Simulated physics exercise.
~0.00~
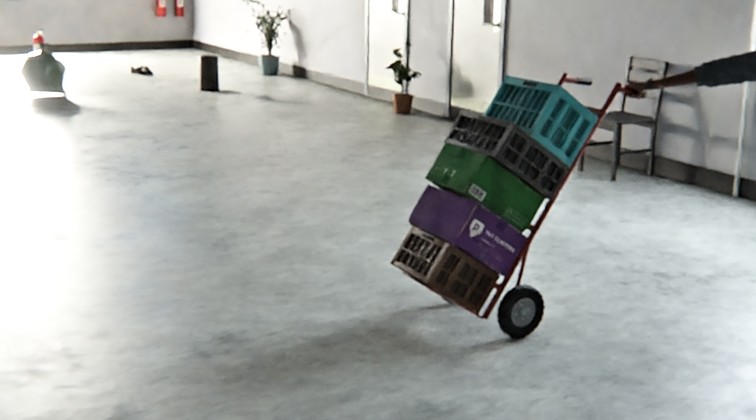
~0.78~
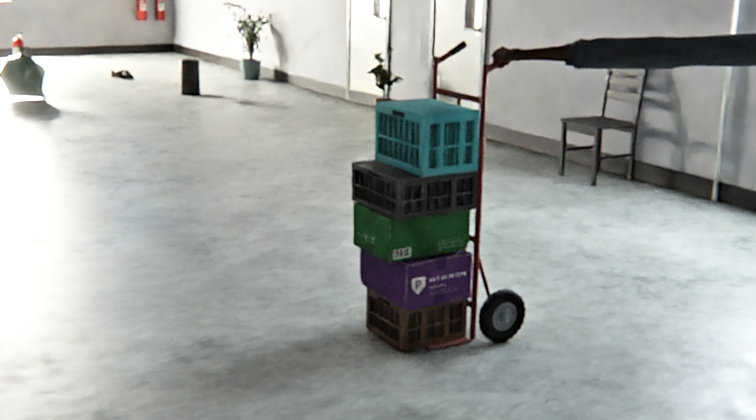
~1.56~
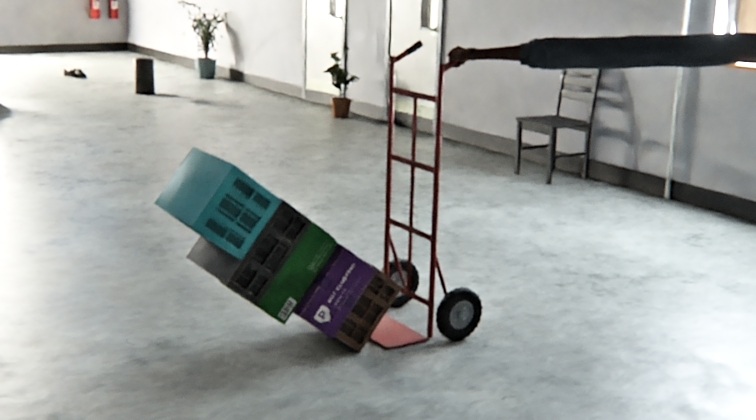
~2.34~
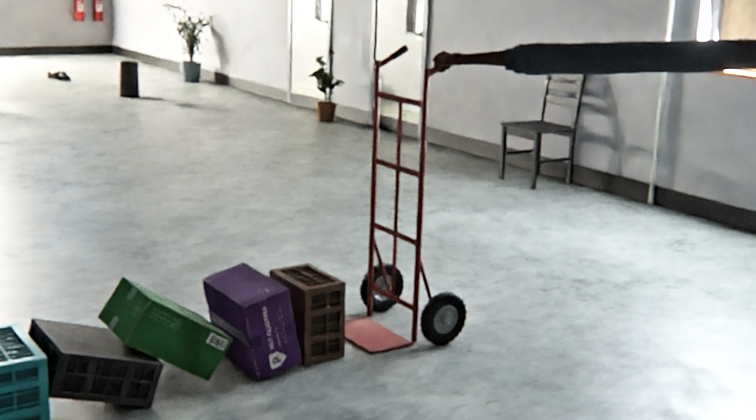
A red hand truck stacked with five crates and boxes was tipped upright by an outstretched arm, and the whole stack toppled forward to the left, spilling across the floor in a row while the emptied truck stayed standing in the hand's grip.
